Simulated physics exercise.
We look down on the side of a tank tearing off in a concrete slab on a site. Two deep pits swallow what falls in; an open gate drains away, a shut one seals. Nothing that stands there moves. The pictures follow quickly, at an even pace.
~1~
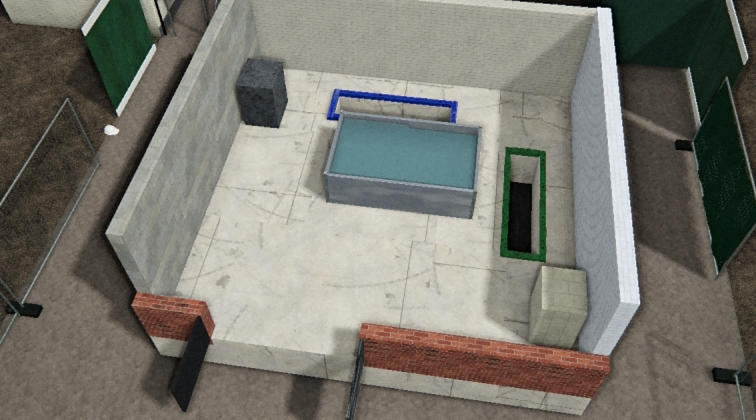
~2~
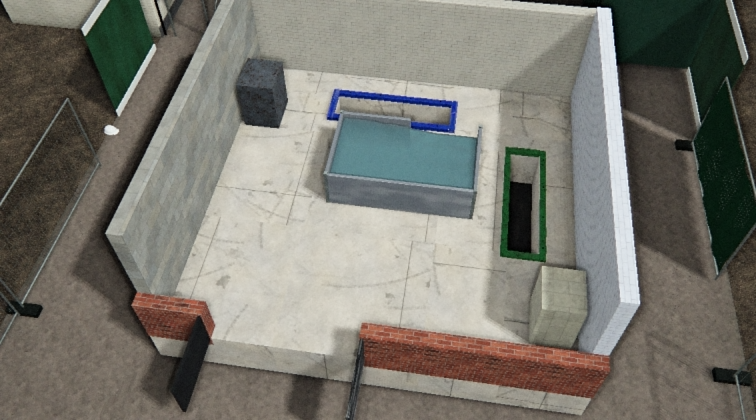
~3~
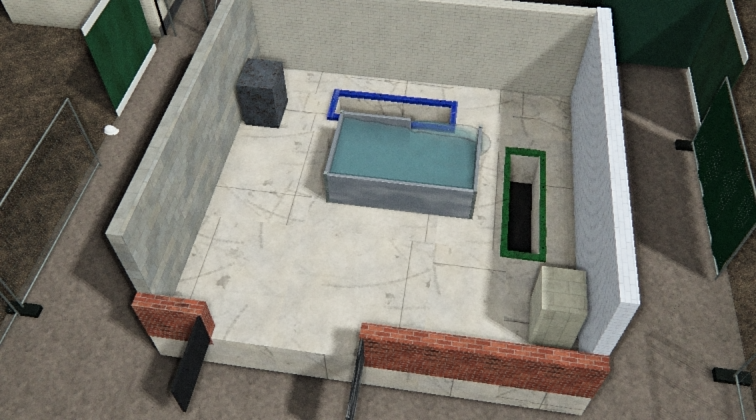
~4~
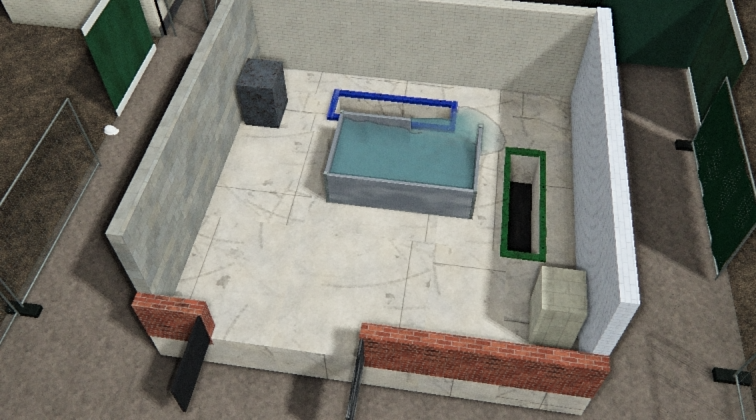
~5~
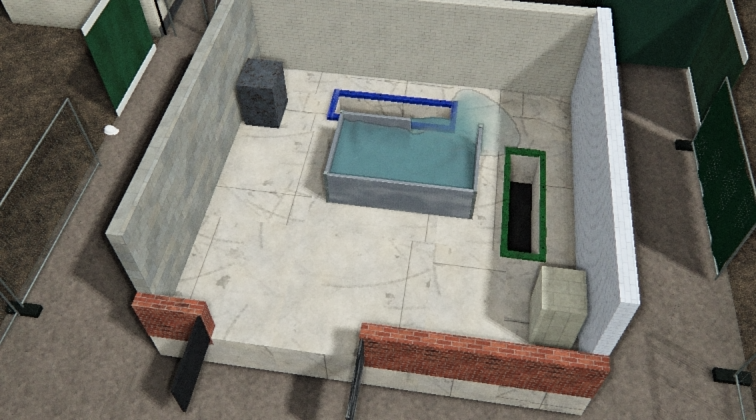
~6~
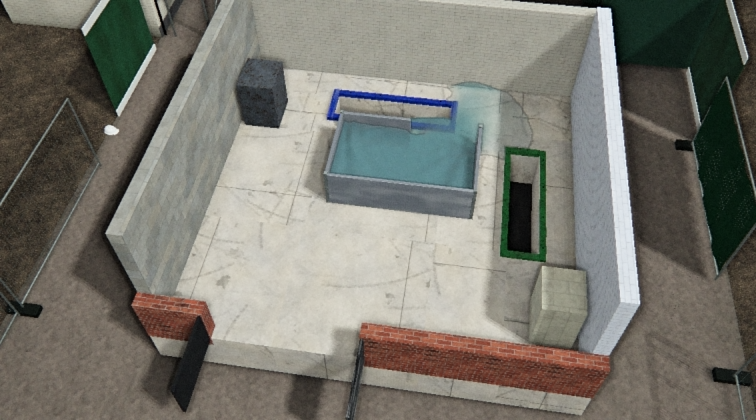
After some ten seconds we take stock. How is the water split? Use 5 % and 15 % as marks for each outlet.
The gate takes under 5 %; the green pit takes from 5 to 15 %; the blue pit takes over 15 %.
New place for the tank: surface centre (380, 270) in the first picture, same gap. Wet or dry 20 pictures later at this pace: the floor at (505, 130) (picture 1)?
There: Awash.
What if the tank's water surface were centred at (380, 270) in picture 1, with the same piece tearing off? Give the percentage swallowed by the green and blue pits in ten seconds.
In per cent: Green 20, blue 14.
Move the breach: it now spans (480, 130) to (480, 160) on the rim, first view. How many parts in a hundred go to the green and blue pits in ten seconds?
Per cent: Green 60, blue 0.
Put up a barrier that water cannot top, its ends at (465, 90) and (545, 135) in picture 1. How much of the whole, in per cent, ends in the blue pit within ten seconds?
Roughly, in per cent: Blue 30.
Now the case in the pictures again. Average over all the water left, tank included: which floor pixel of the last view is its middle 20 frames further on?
Around (443, 151).
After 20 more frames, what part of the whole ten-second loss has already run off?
Near 70 in a hundred.
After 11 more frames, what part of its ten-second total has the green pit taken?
About 0 per cent.
A moment on, water covers 15 % of the floor; the gate 0 %, the green pit 0 %, the blue pit 11 %.
Next, water covers 20 % of the floor; the gate 0 %, the green pit 0 %, the blue pit 16 %.
Then, water covers 35 % of the floor; the gate 0 %, the green pit 2 %, the blue pit 22 %.
Later, water covers 65 % of the floor; the gate 0 %, the green pit 7 %, the blue pit 25 %.
In the end, water covers 95 % of the floor; the gate 1 %, the green pit 9 %, the blue pit 26 %.
